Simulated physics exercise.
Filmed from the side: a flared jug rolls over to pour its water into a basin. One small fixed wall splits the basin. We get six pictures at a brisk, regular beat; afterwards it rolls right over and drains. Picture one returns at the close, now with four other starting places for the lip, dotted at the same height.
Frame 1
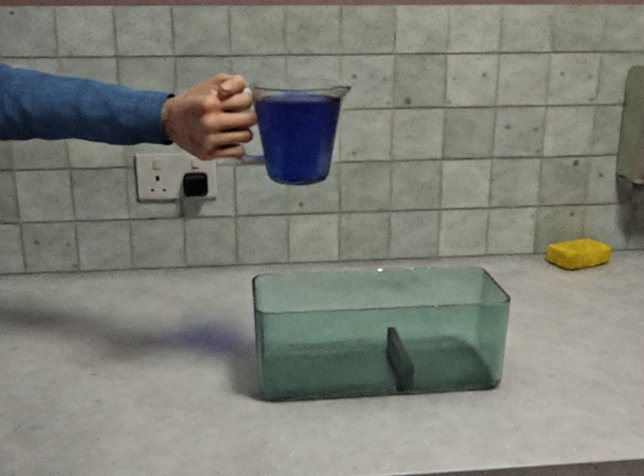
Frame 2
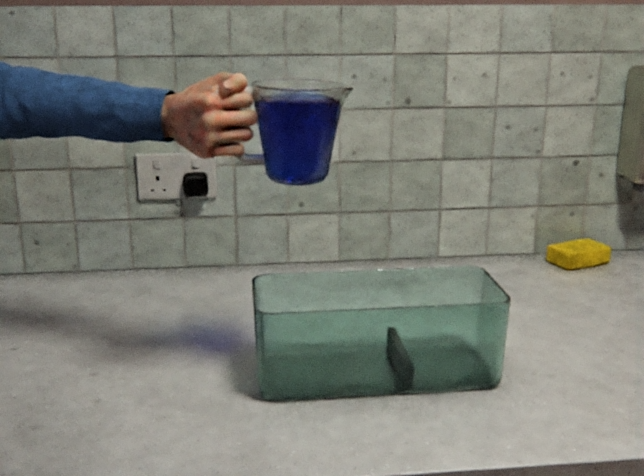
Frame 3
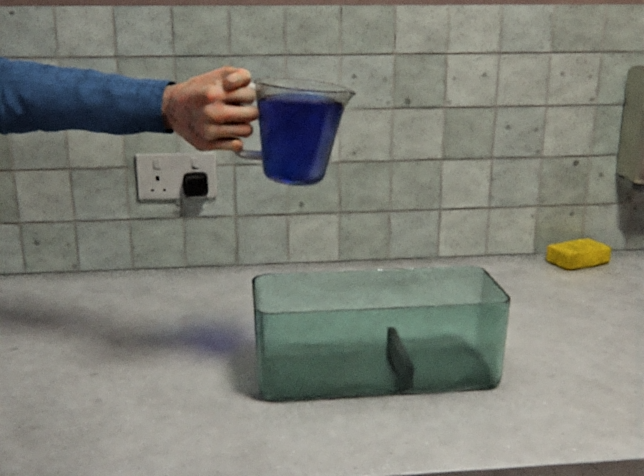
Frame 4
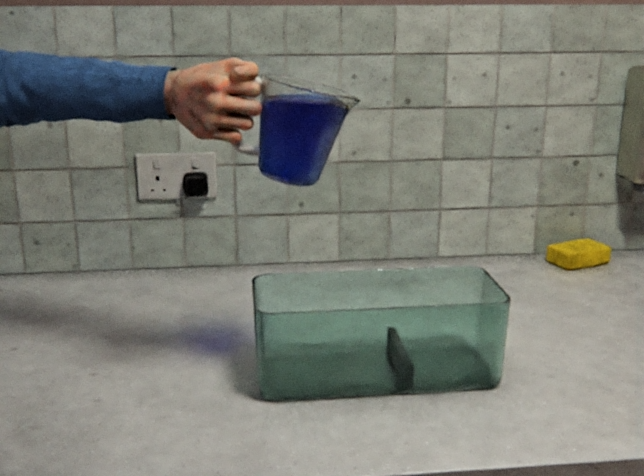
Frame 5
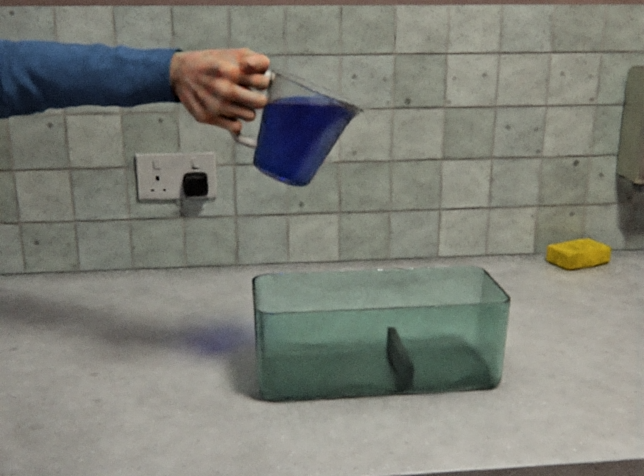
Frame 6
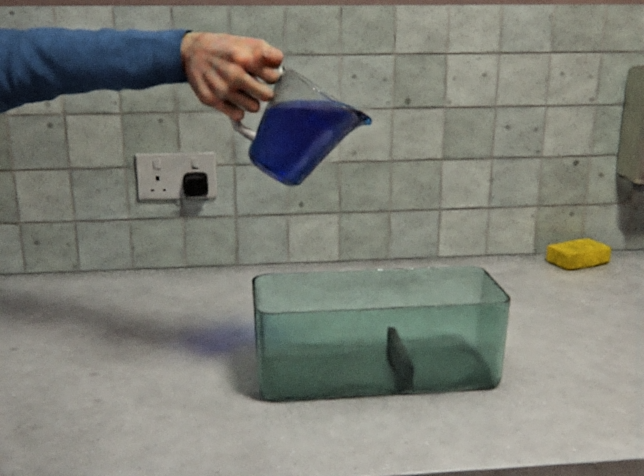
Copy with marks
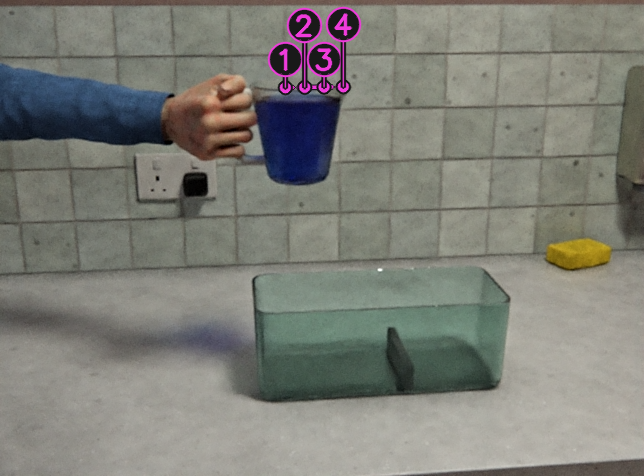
A hand in a blue sleeve tilting a jug of blue water rightward above a divided glass basin, water just reaching over the lip.
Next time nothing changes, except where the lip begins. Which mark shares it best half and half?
I would pick spot 3.
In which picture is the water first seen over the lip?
Picture 6.
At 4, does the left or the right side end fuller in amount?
The right side.
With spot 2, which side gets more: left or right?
More ends on the left.
In magenta, 1 at (285, 87); 2 at (304, 87); 3 at (324, 87); 4 at (343, 86).
For spot 1, about 85 % ends left of the wall and 13 % right of it; 3 % is lost outside.
For spot 2, about 86 % ends left of the wall and 8 % right of it; 6 % is lost outside.
For spot 3, about 54 % ends left of the wall and 44 % right of it.
For spot 4, about 14 % ends left of the wall and 85 % right of it.
